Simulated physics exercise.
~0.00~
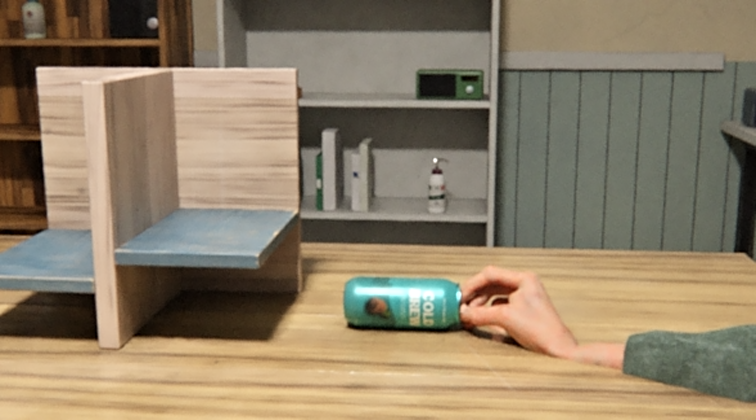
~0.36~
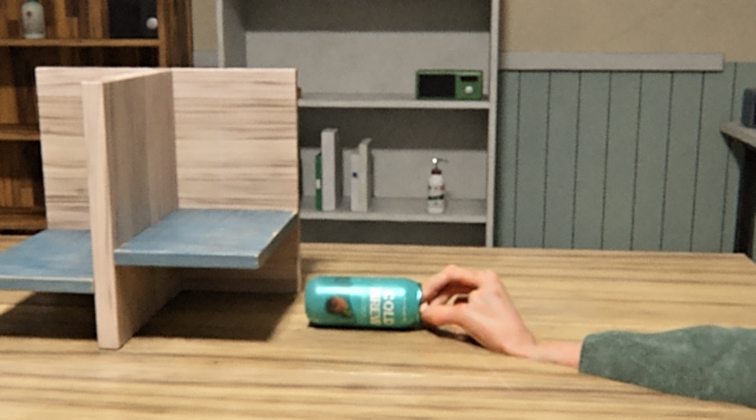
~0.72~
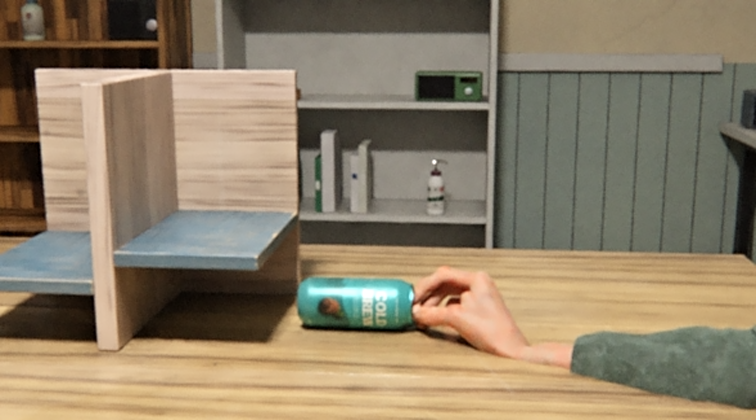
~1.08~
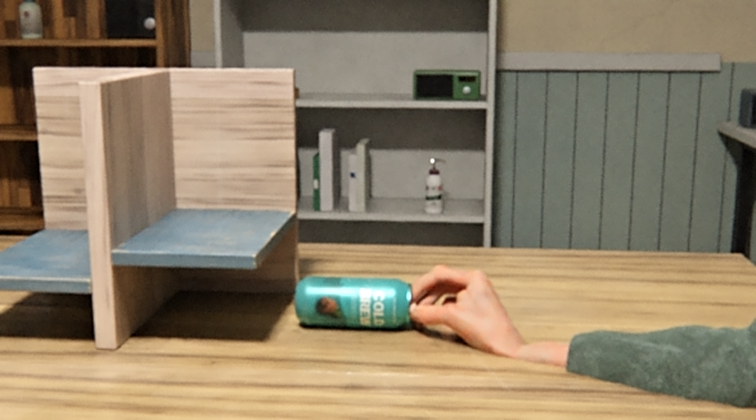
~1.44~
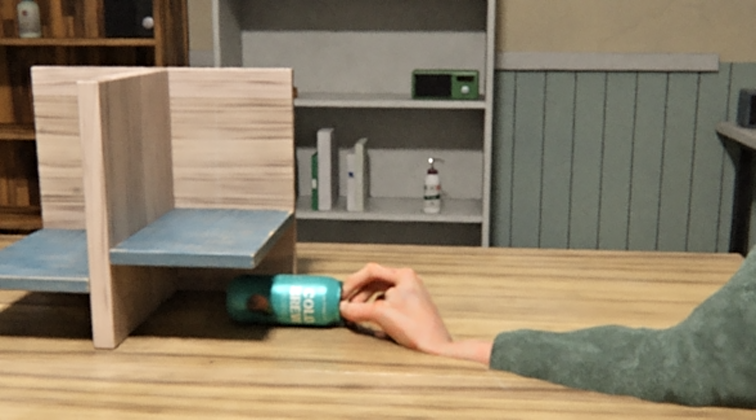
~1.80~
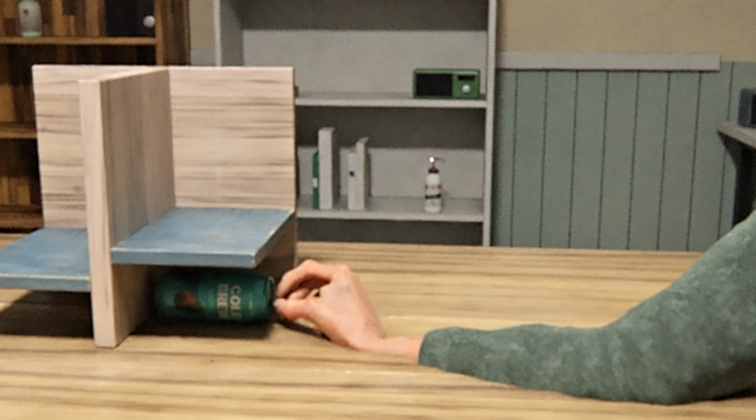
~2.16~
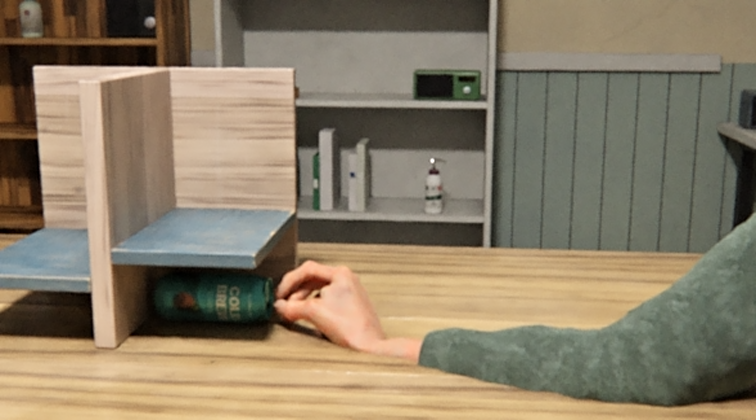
A wooden tabletop in a room with bookshelves and pale green wall panelling is seen from the front, slightly above, by a gently swaying camera. On the left stands a whitewashed wooden shelf unit with blue ledges, and to its right a turquoise can lies on its side, held at its right end by a hand in a green sleeve. The hand slides the can left along the table, then pauses near the opening beneath the right ledge. It pushes on, moving the can partly into the shadow below. The can finally rests under the ledge, fingers still at its end.
